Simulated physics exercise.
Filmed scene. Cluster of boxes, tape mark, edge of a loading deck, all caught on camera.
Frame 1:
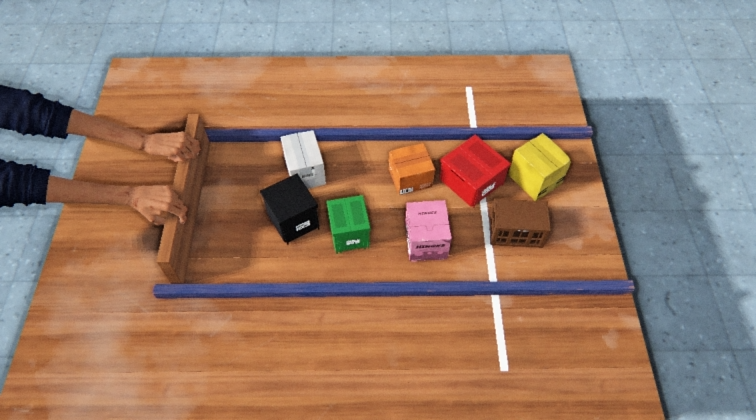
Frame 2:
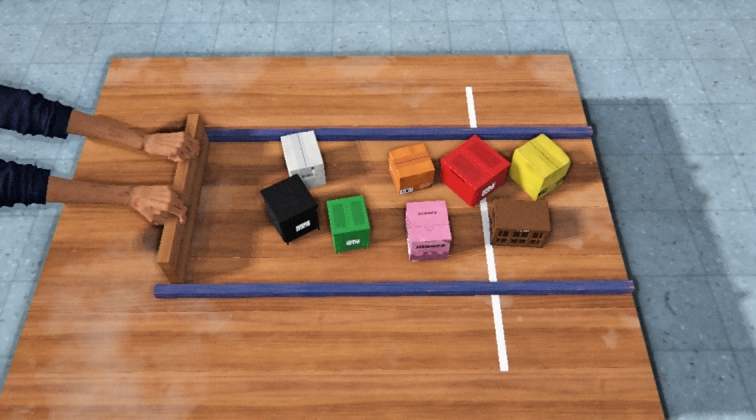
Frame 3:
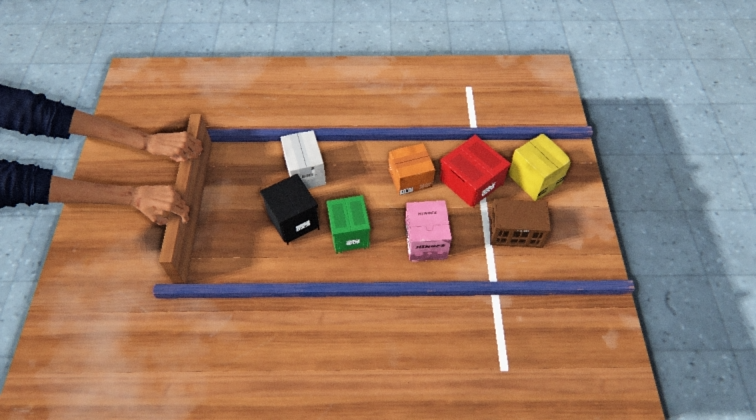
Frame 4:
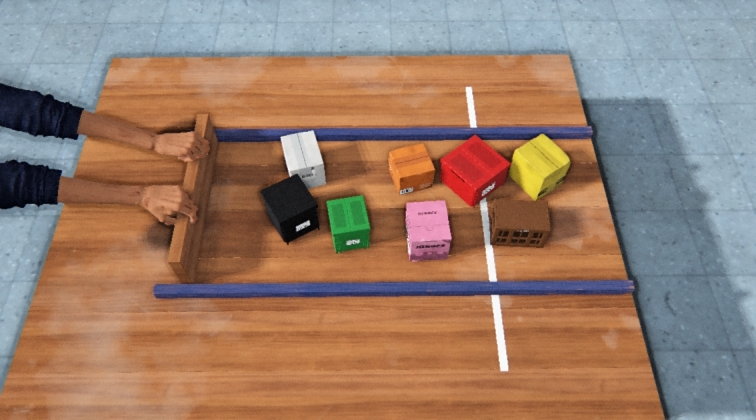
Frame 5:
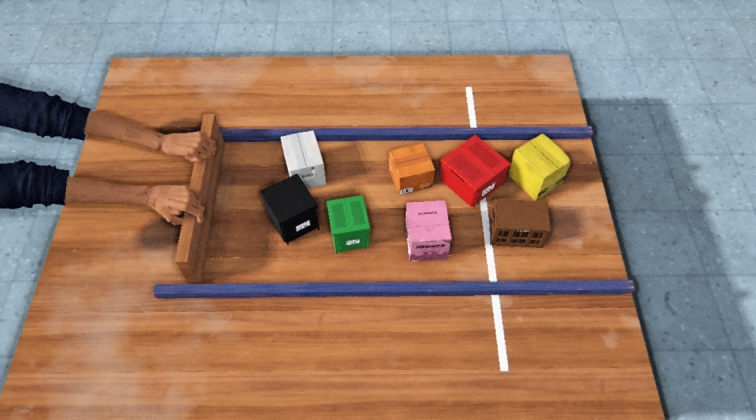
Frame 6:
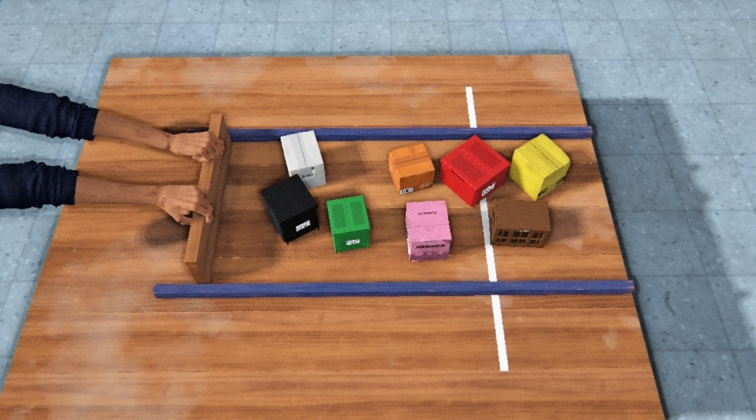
Two hands held a wooden plank upright at the left end of a table, then slid it slightly to the right between two blue rails, while the eight colorful boxes ahead stayed still.
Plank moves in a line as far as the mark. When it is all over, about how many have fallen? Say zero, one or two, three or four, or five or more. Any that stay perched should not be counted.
When it is all over, the number fallen is one or two.
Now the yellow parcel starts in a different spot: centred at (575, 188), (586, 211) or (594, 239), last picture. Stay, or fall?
Going through the three places, it drops down; drops down; drops down.
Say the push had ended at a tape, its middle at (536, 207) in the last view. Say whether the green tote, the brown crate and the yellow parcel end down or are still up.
In the end the green tote keeps its place, the brown crate drops and the yellow parcel drops.
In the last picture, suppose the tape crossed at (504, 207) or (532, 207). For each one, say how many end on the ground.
So it's 2 the first time and 4 the second time.
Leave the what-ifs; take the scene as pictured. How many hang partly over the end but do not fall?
That adds up to 0.
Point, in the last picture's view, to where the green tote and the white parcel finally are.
About (550, 225), and the other about (498, 162).
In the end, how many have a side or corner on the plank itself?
2.
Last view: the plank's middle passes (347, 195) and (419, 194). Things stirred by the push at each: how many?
Counts: 4, 8.
A little later, none off yet; yellow parcel at rest near (539, 167); brown crate at rest near (519, 224); red tote at rest near (473, 172).
When it is over, the number that fall off is one or two; down, brown crate and yellow parcel.
